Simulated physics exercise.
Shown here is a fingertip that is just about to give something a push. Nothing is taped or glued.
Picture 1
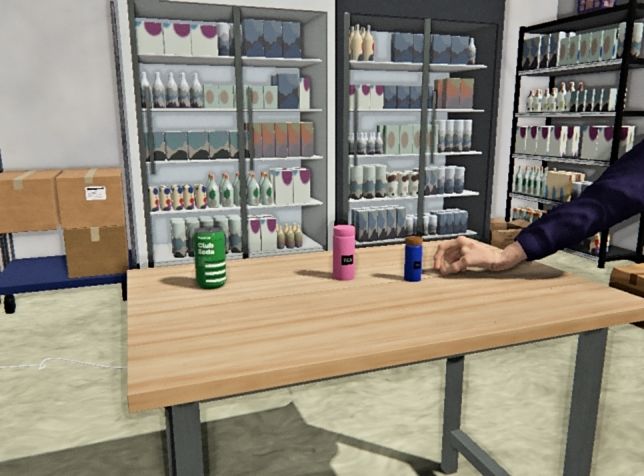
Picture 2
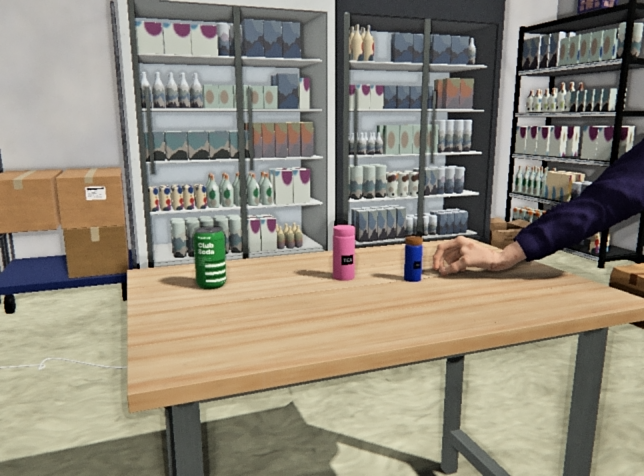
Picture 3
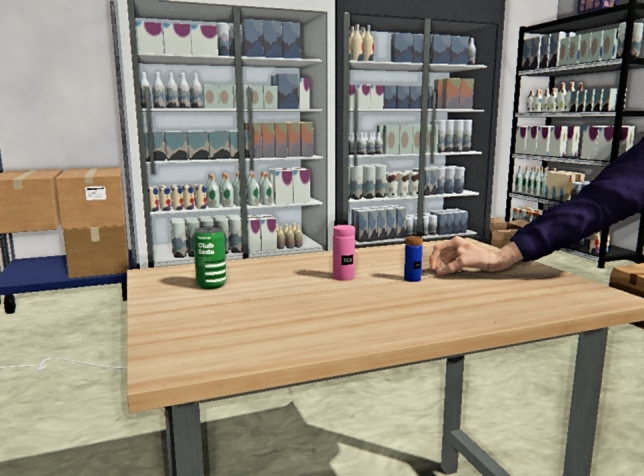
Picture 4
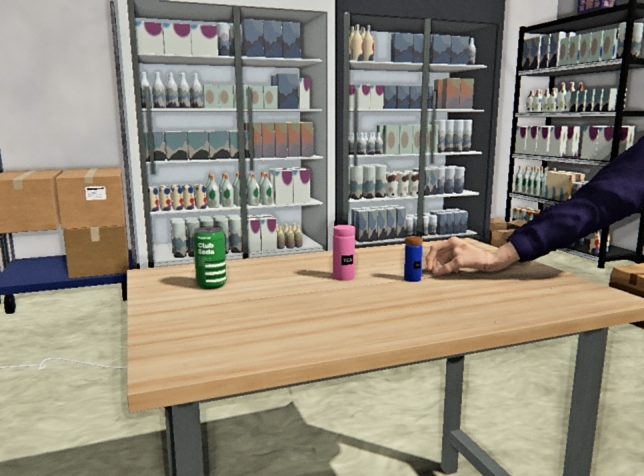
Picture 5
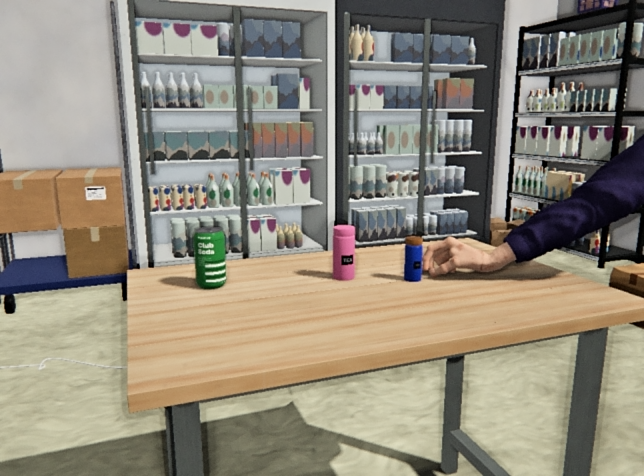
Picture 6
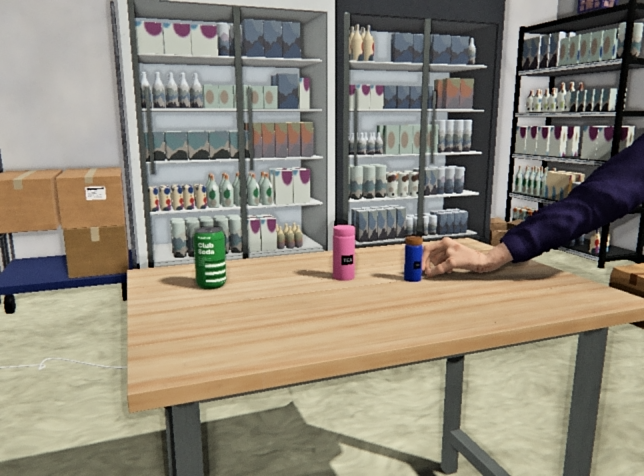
A hand in a dark sleeve hovered at the right side of a wooden table and edged very slightly left toward a blue shaker, while the pink container and green can stayed still.
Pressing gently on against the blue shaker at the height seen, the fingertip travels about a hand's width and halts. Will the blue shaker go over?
No: Keeps its balance.
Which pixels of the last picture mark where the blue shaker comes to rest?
End point in the final view: About (366, 264).
Then, 0.40 s later than the last frame, blue shaker moved about its own width near (403, 260).
Then, 0.90 s later than the last frame, blue shaker moved well along near (387, 262).
Then, 1.40 s later than the last frame, blue shaker moved well along near (371, 263).
When it is over, moved from the start, blue shaker. End places, in pixels of the last picture, blue shaker near (366, 264).
